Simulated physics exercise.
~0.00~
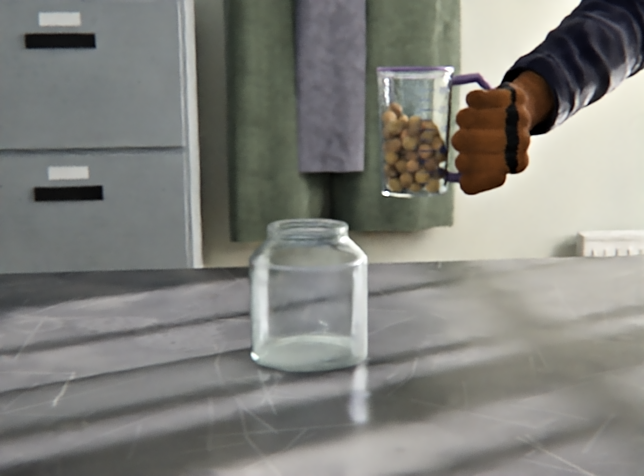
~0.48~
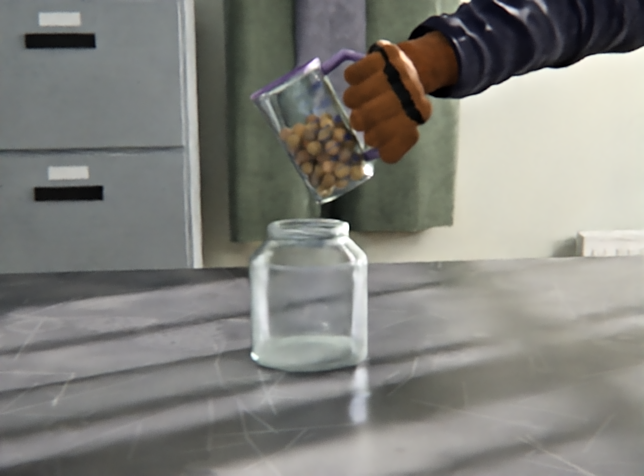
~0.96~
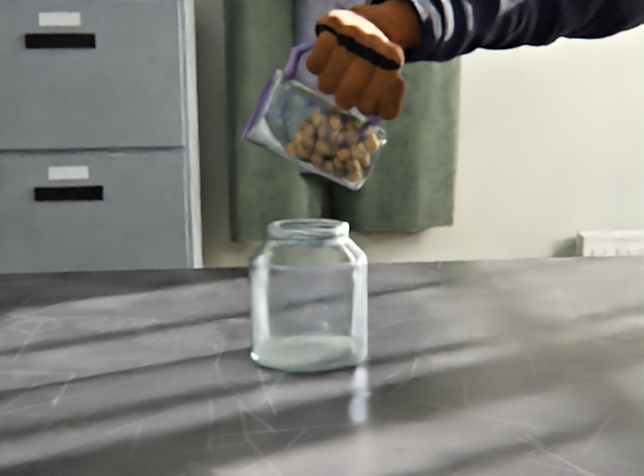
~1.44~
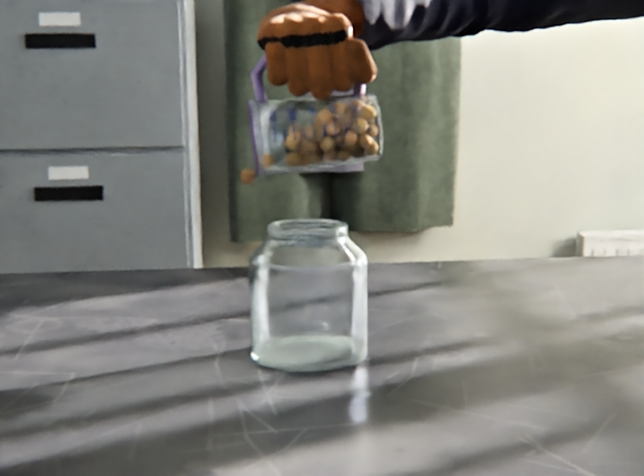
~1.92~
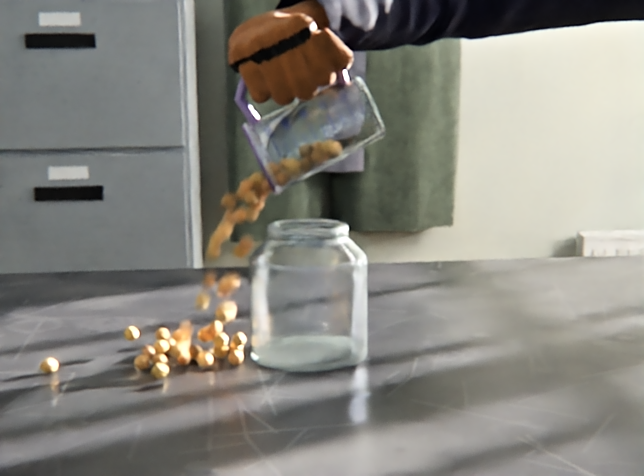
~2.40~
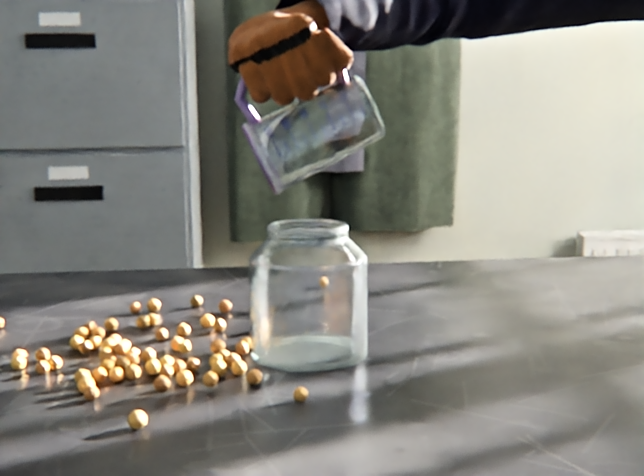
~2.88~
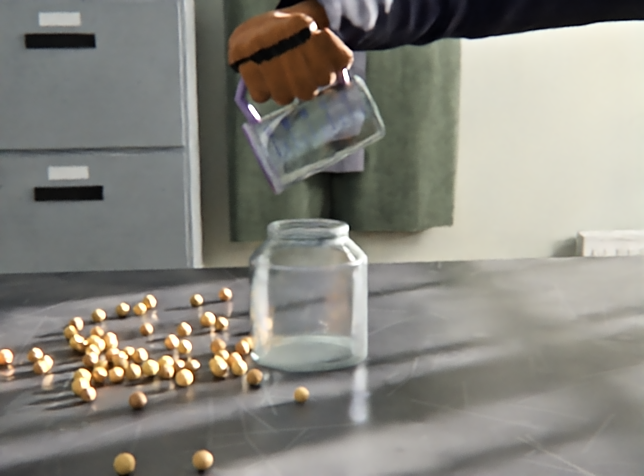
A gloved hand carries a clear cup of wooden beads leftward above an empty glass jar and tips it past its side, pouring the beads out left of the jar; they scatter across the grey table, leaving the cup and jar empty.
